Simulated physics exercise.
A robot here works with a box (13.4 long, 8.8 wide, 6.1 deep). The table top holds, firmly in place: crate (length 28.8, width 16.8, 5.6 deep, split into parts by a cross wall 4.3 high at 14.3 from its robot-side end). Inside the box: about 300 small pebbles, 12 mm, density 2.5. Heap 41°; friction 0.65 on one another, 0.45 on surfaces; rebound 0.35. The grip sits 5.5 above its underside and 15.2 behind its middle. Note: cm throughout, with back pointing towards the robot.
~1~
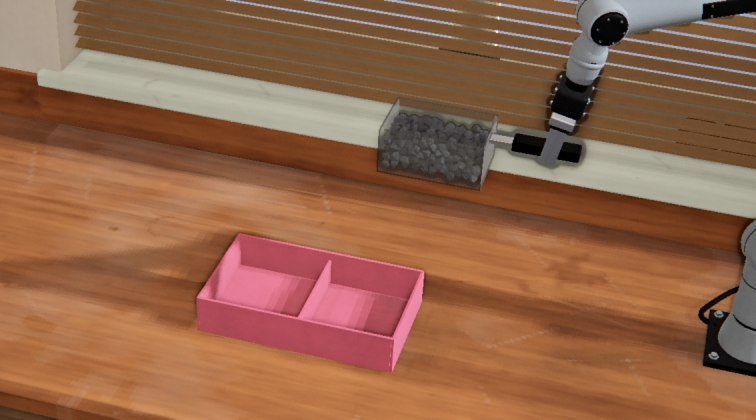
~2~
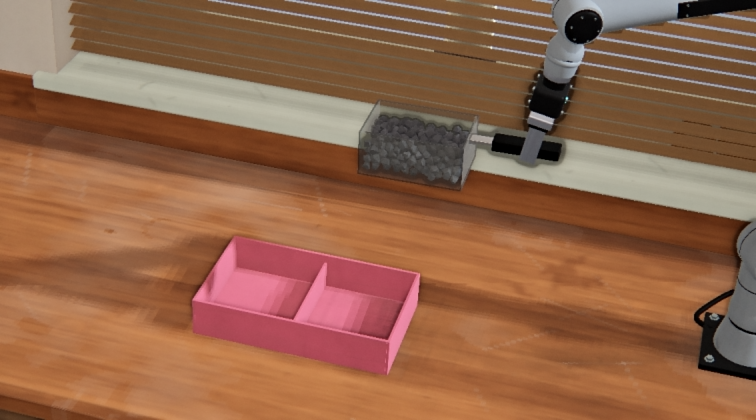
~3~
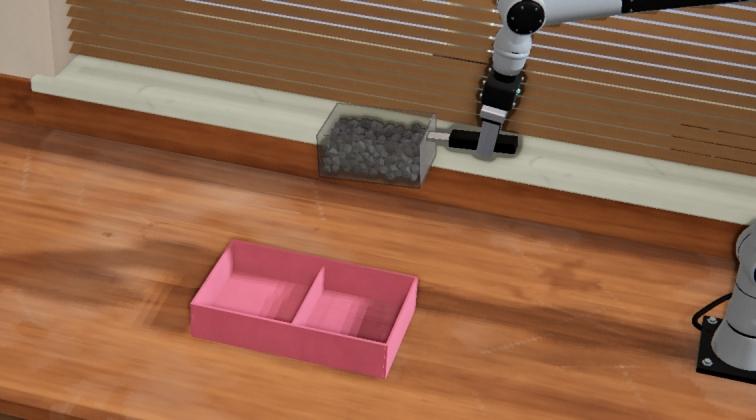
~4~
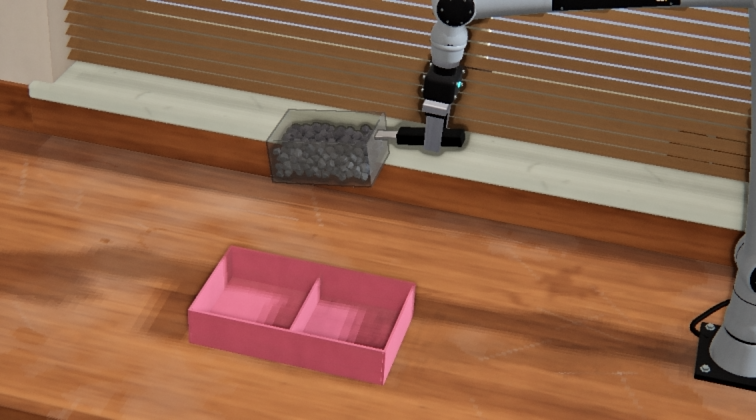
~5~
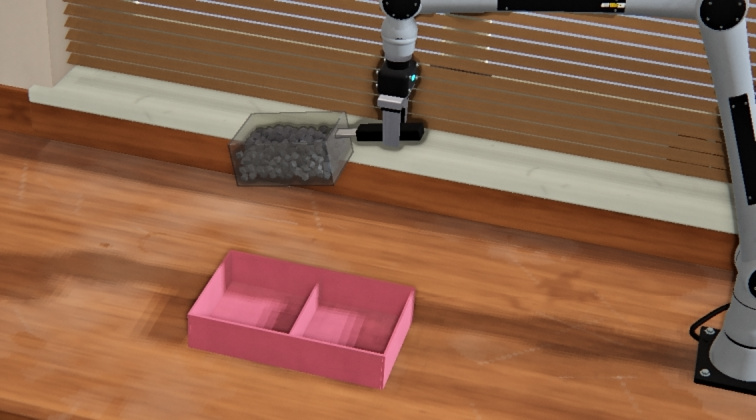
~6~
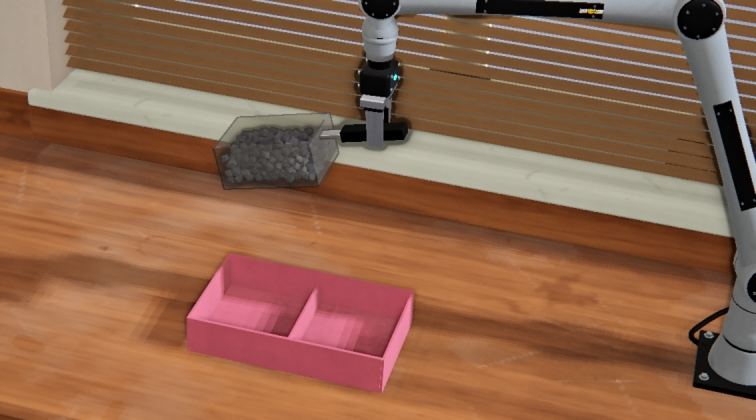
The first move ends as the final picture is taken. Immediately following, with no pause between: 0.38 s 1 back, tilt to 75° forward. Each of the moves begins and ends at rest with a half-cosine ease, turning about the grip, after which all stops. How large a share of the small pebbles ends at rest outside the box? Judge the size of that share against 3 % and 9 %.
The share is above 9 %.
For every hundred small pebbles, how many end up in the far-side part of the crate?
15 per cent, give or take.
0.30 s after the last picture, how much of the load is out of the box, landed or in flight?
My estimate is roughly 0 % gone.
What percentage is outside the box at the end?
Some 20 percent.
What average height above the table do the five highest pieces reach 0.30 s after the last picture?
About 28 cm above the table.
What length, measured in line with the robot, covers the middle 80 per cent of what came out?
Length: Near 16 cm.
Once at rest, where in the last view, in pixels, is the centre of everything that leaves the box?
(281, 319).
Then, 0.15 s after the last picture, tilted 35° forward, highest piece 30 above the table; 302 in the box.
Then, 0.30 s after the last picture, tilted 69° forward, highest piece 28 above the table; 302 in the box.
Then, 0.58 s after the last picture, tilted 75° forward, highest piece 27 above the table; 302 in the box.
Then, 1.63 s after the last picture, tilted 75° forward, highest piece 27 above the table; 245 in the box, 38 in the far-side part, 18 in the robot-side part, 1 on the table or floor.
Final count, 245 in the box, 38 in the far-side part, 18 in the robot-side part, 1 on the table or floor. That is 19 % outside the box.
